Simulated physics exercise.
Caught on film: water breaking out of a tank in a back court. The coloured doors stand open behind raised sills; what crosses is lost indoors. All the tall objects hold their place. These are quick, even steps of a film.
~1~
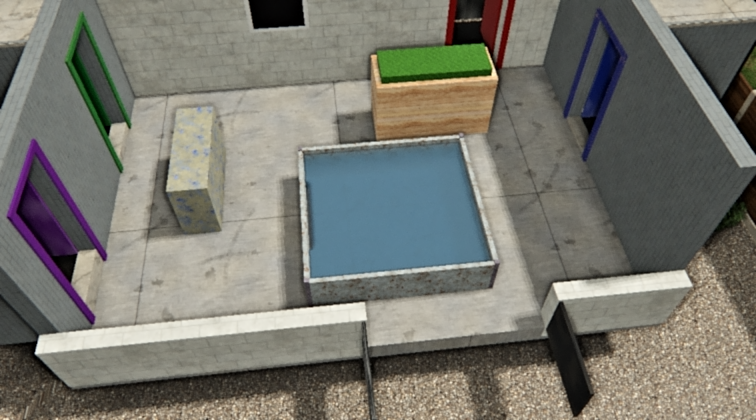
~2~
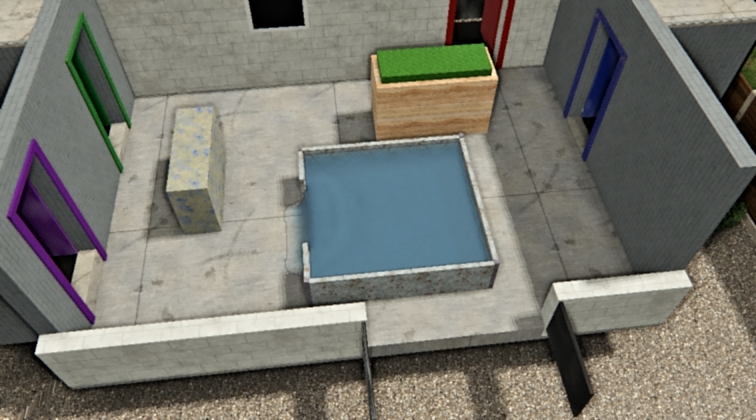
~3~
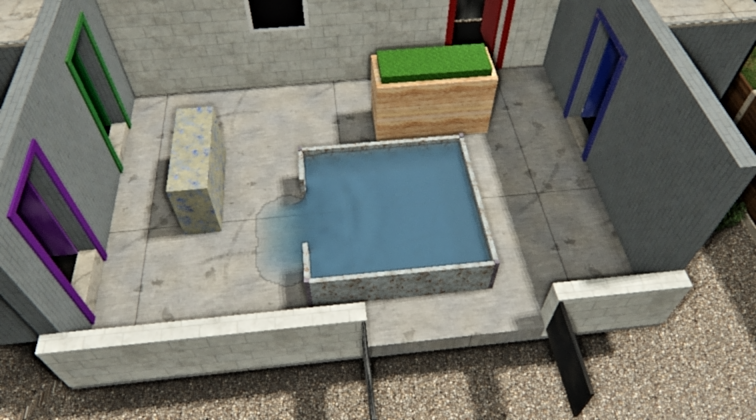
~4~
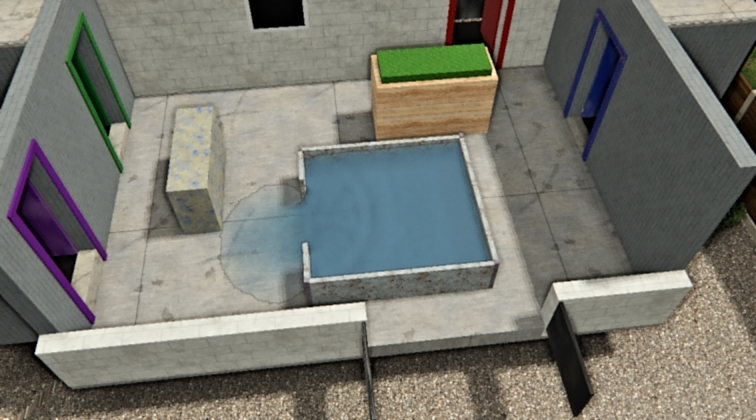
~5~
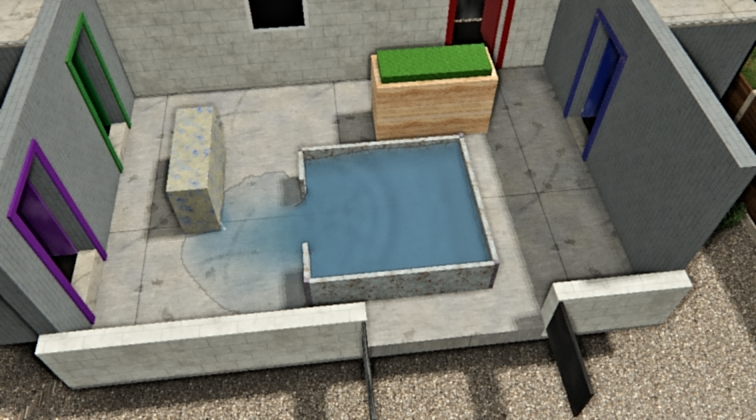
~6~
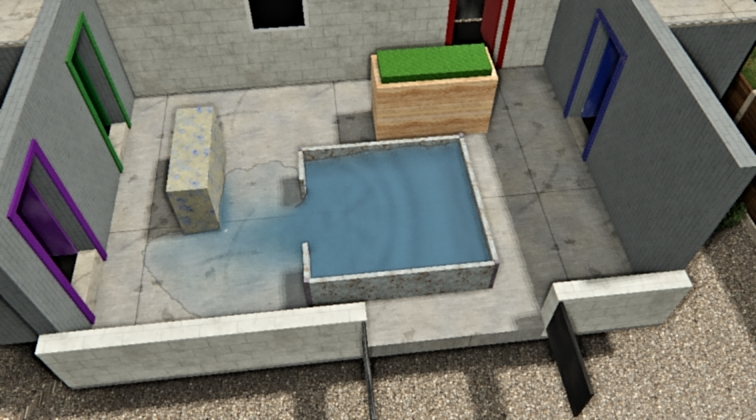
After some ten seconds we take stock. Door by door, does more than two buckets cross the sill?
In the end: The red door stays under that; the blue door stays under that; the purple door stays under that; the green door stays under that.
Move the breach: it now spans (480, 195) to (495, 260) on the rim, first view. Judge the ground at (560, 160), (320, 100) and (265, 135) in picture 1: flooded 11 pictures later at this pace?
In turn: Under water, no water, not flooded.
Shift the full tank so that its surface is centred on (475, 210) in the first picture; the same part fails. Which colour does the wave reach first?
That is the purple door.
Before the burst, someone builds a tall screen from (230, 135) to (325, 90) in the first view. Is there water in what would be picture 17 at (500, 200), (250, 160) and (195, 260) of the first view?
As listed: Clear, covered, awash.
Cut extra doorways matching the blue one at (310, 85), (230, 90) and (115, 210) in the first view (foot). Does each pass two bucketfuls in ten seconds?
One after the other: Goes over, lets more in, lets more in.
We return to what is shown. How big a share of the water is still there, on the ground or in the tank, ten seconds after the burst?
About 94 per cent.
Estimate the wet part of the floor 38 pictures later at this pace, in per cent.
I make it 70 per cent.
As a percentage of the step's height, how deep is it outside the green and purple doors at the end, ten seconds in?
Roughly 70 per cent, then 40 per cent.
A moment on, water covers 20 % of the floor; the red door not reached, the blue door not reached, the purple door wet at the sill, nothing in, the green door not reached.
Next, water covers 35 % of the floor; the red door not reached, the blue door not reached, the purple door wet at the sill, nothing in, the green door wet at the sill, nothing in.
Then, water covers 50 % of the floor; the red door not reached, the blue door not reached, the purple door under two buckets in, the green door wet at the sill, nothing in.
Later, water covers 70 % of the floor; the red door wet at the sill, nothing in, the blue door not reached, the purple door under two buckets in, the green door wet at the sill, nothing in.
In the end, water covers 95 % of the floor; the red door wet at the sill, nothing in, the blue door wet at the sill, nothing in, the purple door under two buckets in, the green door under two buckets in.
